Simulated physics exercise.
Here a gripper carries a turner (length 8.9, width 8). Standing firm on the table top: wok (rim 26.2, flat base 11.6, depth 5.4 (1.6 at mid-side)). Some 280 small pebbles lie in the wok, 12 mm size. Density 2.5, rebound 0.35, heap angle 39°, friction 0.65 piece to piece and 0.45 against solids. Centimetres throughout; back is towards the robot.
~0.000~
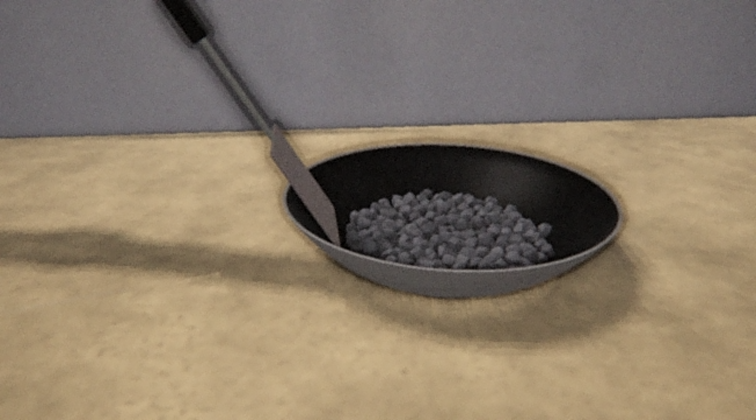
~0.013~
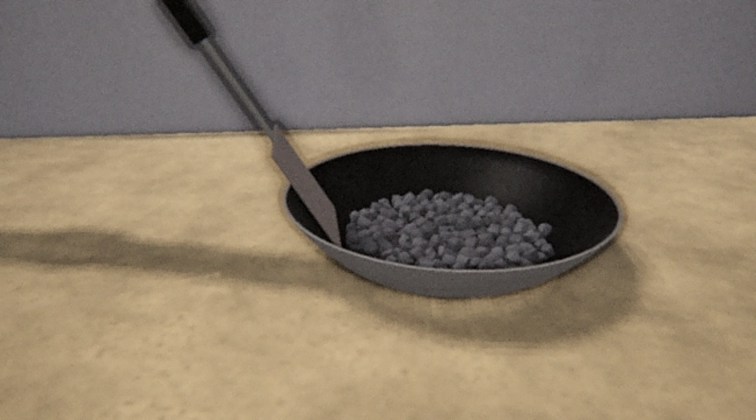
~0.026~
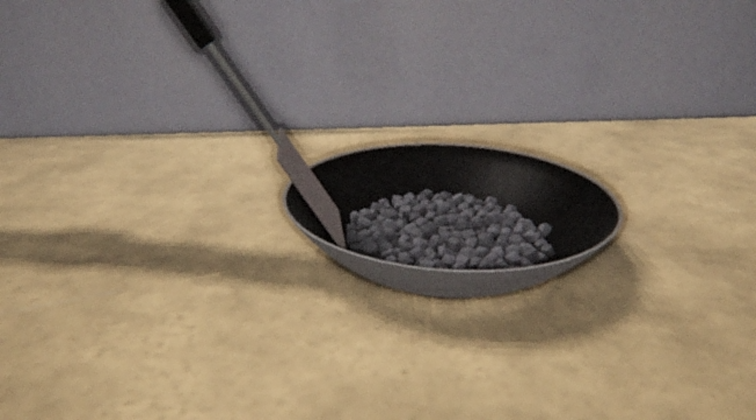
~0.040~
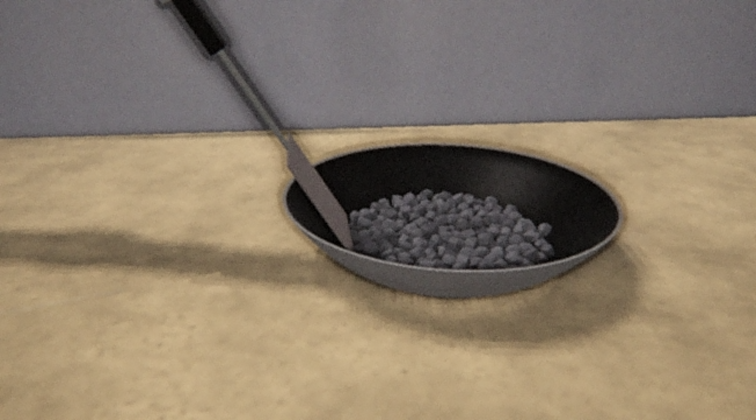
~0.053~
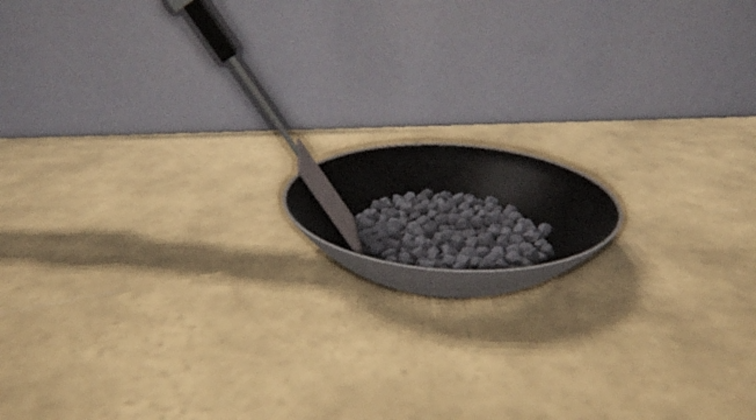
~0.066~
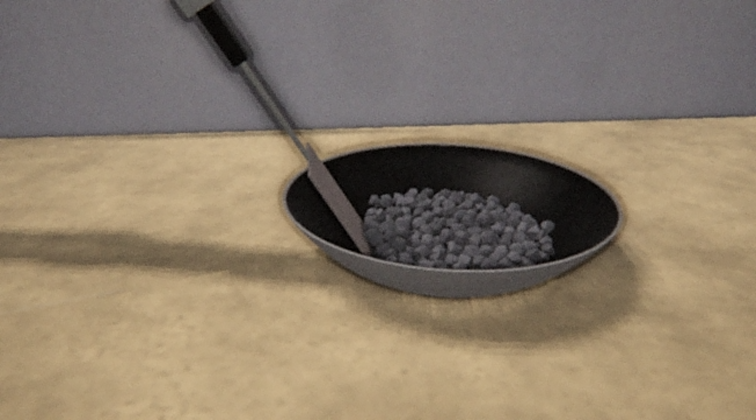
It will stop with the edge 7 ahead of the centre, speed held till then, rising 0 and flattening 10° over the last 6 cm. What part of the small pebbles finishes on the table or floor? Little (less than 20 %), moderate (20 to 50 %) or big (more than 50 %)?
A little share, less than 20 %, ends on the table or floor.
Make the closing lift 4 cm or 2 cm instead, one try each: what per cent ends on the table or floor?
Some 5 and 10 per cent.
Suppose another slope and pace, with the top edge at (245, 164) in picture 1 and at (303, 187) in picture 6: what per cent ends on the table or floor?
About 20 per cent.
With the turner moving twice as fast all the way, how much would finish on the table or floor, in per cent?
Then about 25 per cent.
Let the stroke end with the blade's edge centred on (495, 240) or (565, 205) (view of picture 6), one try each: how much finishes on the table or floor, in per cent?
Some 10 and 40 per cent.
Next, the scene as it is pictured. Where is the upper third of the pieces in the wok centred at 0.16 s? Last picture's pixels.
Around (526, 216).
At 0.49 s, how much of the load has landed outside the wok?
Roughly 10 per cent.
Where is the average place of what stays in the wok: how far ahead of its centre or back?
Roughly 6.0 cm ahead.
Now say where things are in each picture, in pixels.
In the first picture, turner top edge at (273, 138), sloping 59°; upper third of the load around (444, 230), from x 350 to 545, top at y 195; 279 in the wok.
In the second picture, turner top edge at (274, 139), sloping 59°; upper third of the load around (444, 230), from x 350 to 545, top at y 195.
In the third picture, turner top edge at (279, 142), sloping 59°; upper third of the load around (444, 230), from x 350 to 545, top at y 195.
In the fourth picture, turner top edge at (288, 148), sloping 59°; upper third of the load around (444, 230), from x 350 to 545, top at y 195.
In the fifth picture, turner top edge at (298, 153), sloping 59°; upper third of the load around (442, 226), from x 360 to 545, top at y 195.
In the sixth picture, turner top edge at (308, 158), sloping 59°; upper third of the load around (449, 226), from x 365 to 550, top at y 195; 279 in the wok.
By 0.16 s, sloping 59°, highest piece 12 above the table; 278 in the wok, 1 on the blade or in flight.
By 0.24 s, sloping 55°, highest piece 17 above the table; 277 in the wok, 2 on the blade or in flight.
By 0.49 s, sloping 49°, highest piece 7 above the table; 245 in the wok, 34 on the table or floor.
By 1.54 s, sloping 49°, highest piece 7 above the table; 244 in the wok, 35 on the table or floor.
Final count, 244 in the wok, 35 on the table or floor. That is 13 % on the table or floor.
